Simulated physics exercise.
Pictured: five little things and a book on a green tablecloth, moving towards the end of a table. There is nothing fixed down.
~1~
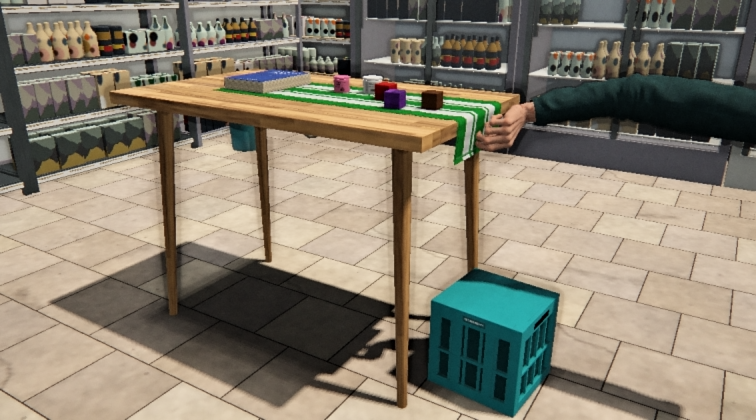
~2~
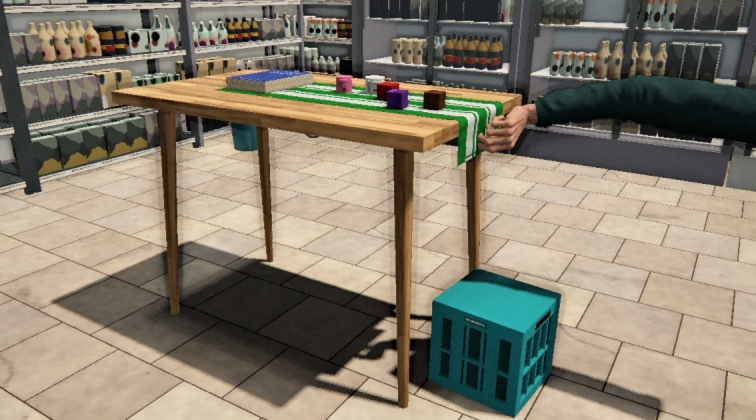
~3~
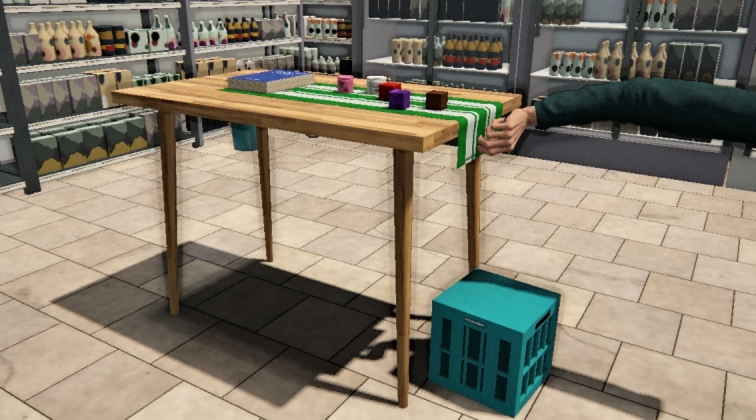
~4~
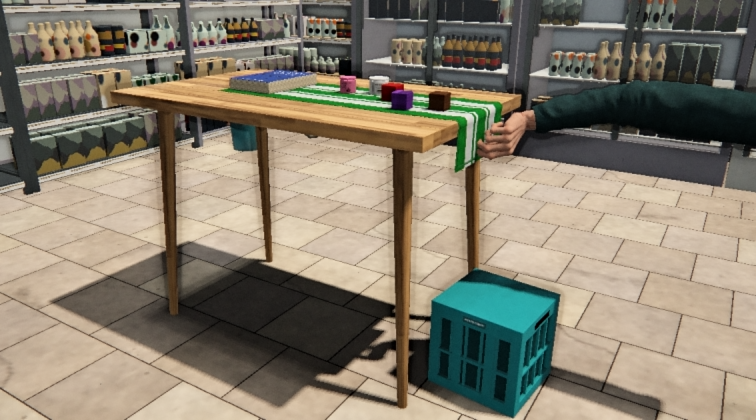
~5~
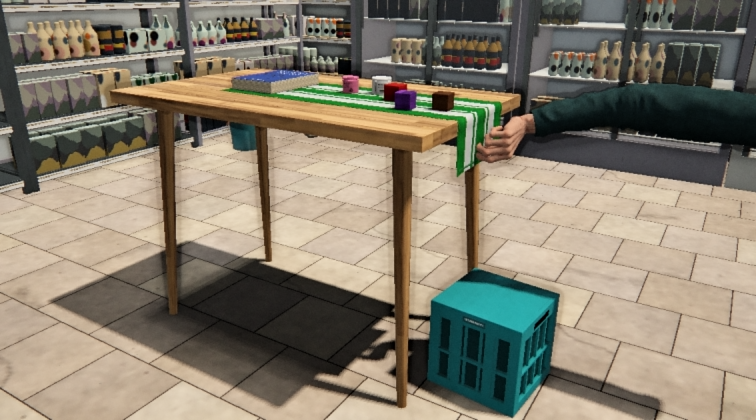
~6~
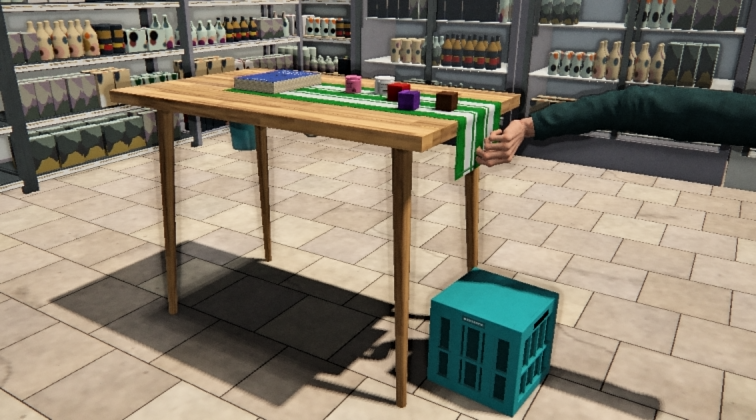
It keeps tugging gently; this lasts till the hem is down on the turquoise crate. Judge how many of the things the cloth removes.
The count that falls away is going to be four.
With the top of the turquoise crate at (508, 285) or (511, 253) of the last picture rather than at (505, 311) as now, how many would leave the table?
Over the edge: 3, then 2.
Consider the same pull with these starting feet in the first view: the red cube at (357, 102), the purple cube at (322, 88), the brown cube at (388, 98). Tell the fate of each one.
The red cube is off the top, the purple cube is still on top, the brown cube is off the top.
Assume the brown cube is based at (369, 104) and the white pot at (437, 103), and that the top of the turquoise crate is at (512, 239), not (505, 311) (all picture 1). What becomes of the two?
Looks like the brown cube hangs in there, and the white pot ends up down.
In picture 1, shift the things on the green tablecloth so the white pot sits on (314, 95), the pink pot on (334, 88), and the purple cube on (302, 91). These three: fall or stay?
Of the three, the white pot stays aboard, the pink pot stays aboard, the purple cube stays aboard.
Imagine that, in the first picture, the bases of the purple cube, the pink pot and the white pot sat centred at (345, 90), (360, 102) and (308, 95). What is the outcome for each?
Fate of the purple cube: It stays; fate of the pink pot: It goes; fate of the white pot: It stays.
Soon after, hem near (476, 206); brown cube gone.
After that, hem near (475, 239); brown cube and purple cube gone.
And then, hem near (474, 277); brown cube, purple cube and red cube gone.
In the end, hem on the crate; brown cube, purple cube, red cube and white pot gone. The answer is four.
